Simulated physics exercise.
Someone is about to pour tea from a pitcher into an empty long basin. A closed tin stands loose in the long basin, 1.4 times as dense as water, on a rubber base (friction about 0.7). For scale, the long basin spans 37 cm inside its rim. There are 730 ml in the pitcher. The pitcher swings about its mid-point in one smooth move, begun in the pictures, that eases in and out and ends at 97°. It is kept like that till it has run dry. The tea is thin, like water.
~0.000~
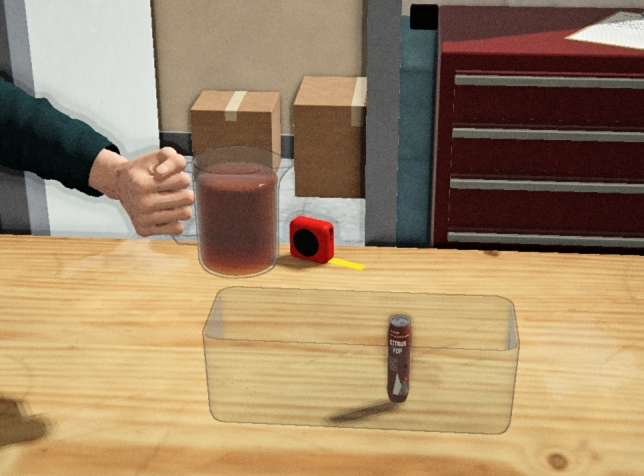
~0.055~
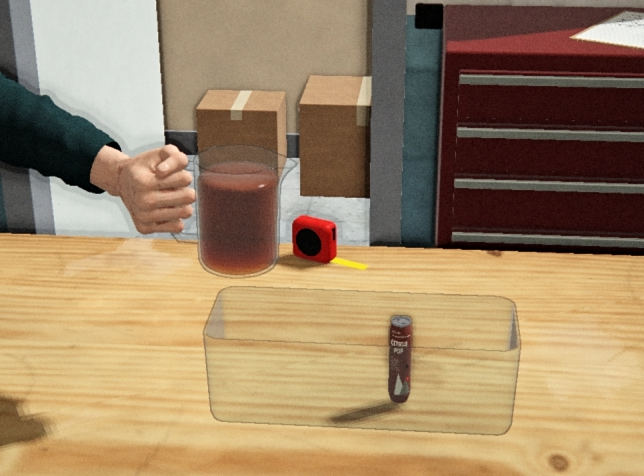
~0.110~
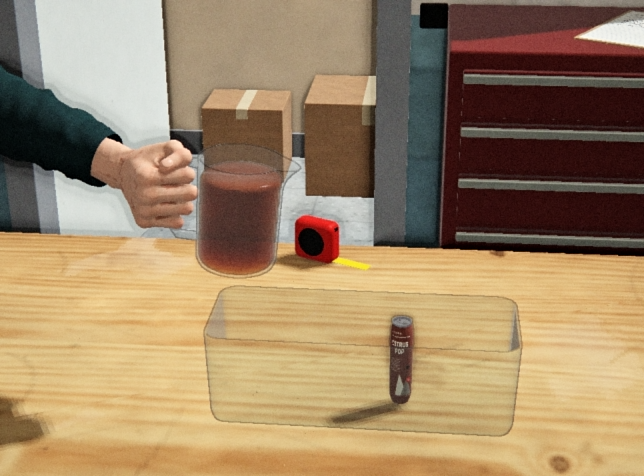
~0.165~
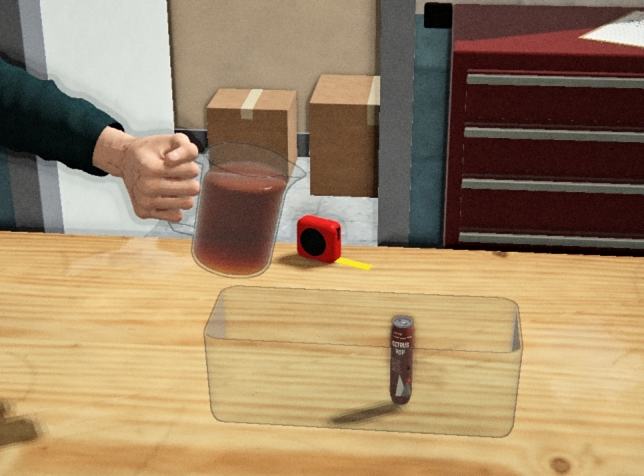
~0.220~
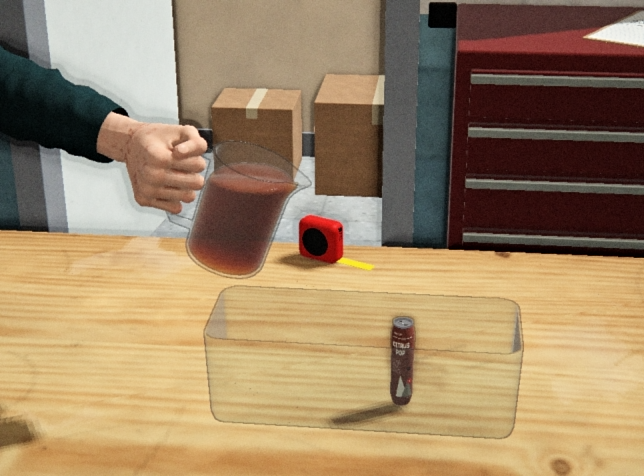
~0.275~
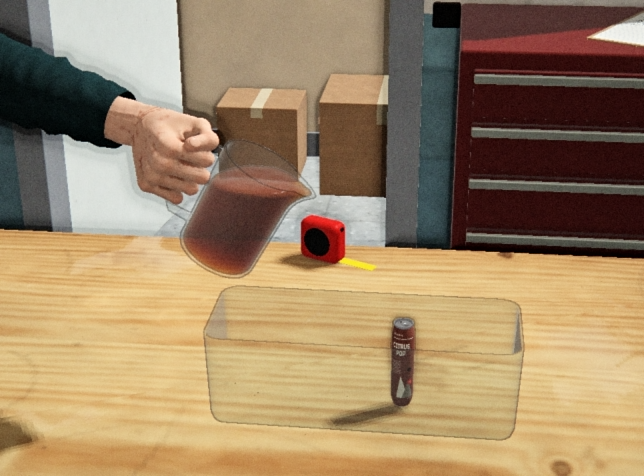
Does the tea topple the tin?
The tin keeps standing.
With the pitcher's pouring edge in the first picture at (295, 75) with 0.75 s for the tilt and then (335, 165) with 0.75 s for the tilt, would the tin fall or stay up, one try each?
First it falls; then it topples.
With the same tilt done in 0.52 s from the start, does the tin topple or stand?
Then it stays up.
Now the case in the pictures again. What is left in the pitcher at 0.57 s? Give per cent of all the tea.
Some 70 per cent.
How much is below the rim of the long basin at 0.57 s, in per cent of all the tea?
About 10 per cent.
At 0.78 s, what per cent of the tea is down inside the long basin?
Near 52 in a hundred.
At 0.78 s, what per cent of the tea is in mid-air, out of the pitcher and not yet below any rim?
Near 18 in a hundred.
Then, 0.57 s in, the tilt is 84° and 71 per cent is still to pour; the tin stands where it began.
Then, 0.78 s in, the tilt is 97° and 29 per cent is still to pour; the tin stands where it began.
Then, 1.01 s in, the tilt is 97° and 9 per cent is still to pour; the tin stands where it began.
Then, 1.25 s in, the tilt is 97° and 2 per cent is still to pour; the tin stands where it began.
Finally, the tin stands where it began.
